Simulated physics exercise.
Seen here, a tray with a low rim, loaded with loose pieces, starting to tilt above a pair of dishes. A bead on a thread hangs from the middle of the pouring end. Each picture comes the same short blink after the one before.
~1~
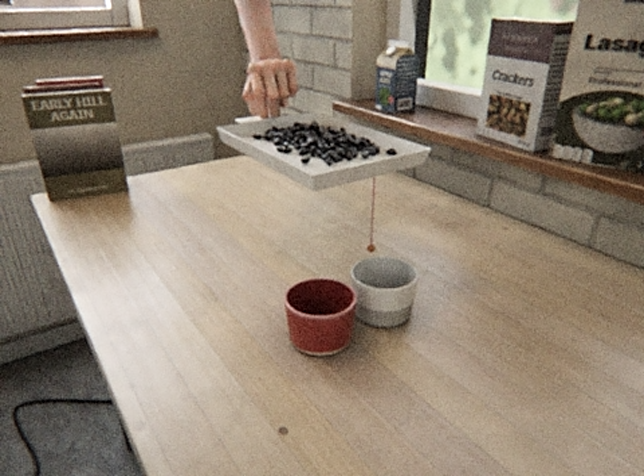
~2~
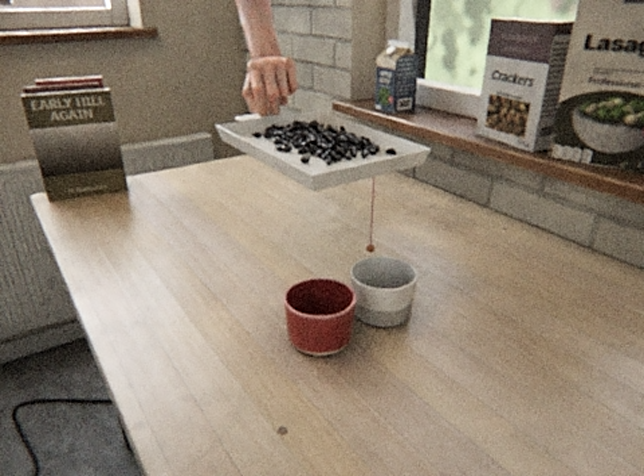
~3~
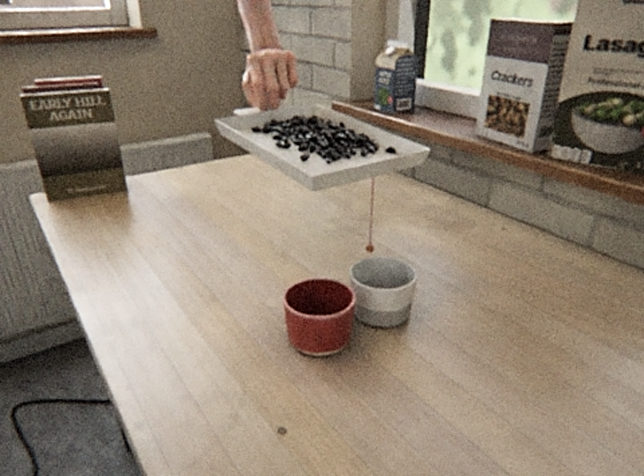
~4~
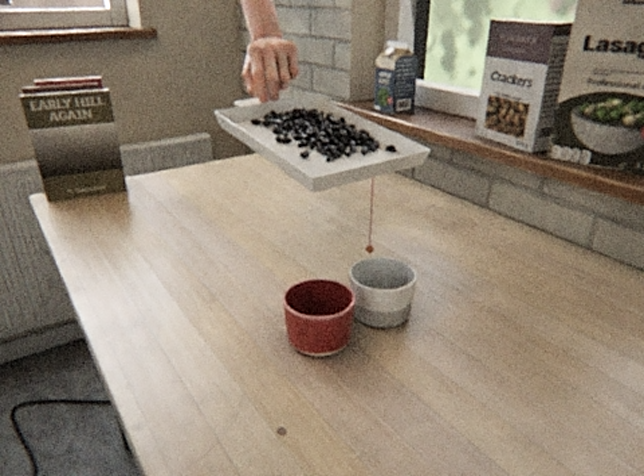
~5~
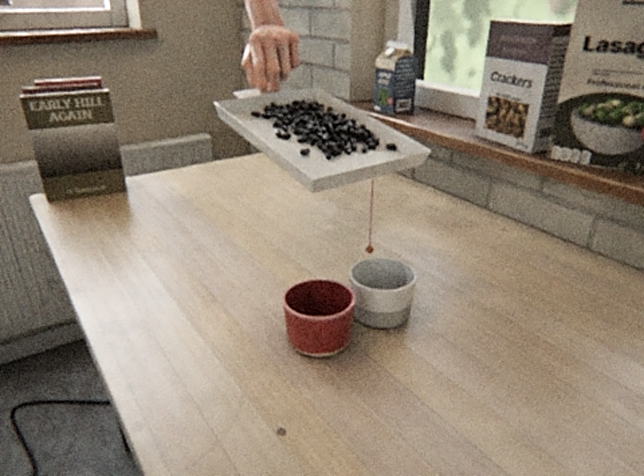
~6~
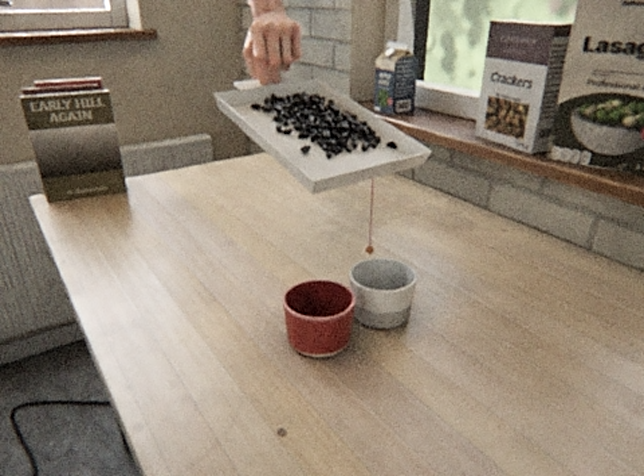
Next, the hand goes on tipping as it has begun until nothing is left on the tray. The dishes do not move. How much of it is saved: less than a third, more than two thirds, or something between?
In the dishes lies from one third to two thirds of it.
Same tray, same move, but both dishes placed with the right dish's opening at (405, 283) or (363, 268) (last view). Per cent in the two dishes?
The first gives 70 %, the second 10 %.
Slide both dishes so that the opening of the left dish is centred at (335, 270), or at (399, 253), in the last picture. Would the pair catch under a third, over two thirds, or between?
One: Below one third. Two: Under a third.
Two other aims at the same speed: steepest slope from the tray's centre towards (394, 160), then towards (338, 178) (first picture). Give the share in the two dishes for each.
The first gives 0 %, the second 80 %.
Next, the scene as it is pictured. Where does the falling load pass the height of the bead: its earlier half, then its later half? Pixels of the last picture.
At about (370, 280), then at (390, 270).
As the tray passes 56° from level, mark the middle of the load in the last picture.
Roughly at (365, 144).
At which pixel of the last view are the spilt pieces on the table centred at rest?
Around (441, 337).
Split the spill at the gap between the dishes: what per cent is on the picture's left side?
Near 10 %.
Soon, tray tipped steeply; nearly all on the tray; a stray few in the right dish; a stray few outside both; a stray few in the air.
A while on, tray tipped right over; nearly all on the tray; a stray few in the left dish; a stray few in the right dish; a stray few outside both; a stray few in the air.
Towards the end, tray tipped past a quarter turn; about a quarter in the left dish; about a quarter in the right dish; about half outside both.
Finally, tray tipped past a quarter turn; about a quarter in the left dish; about a quarter in the right dish; about half outside both.
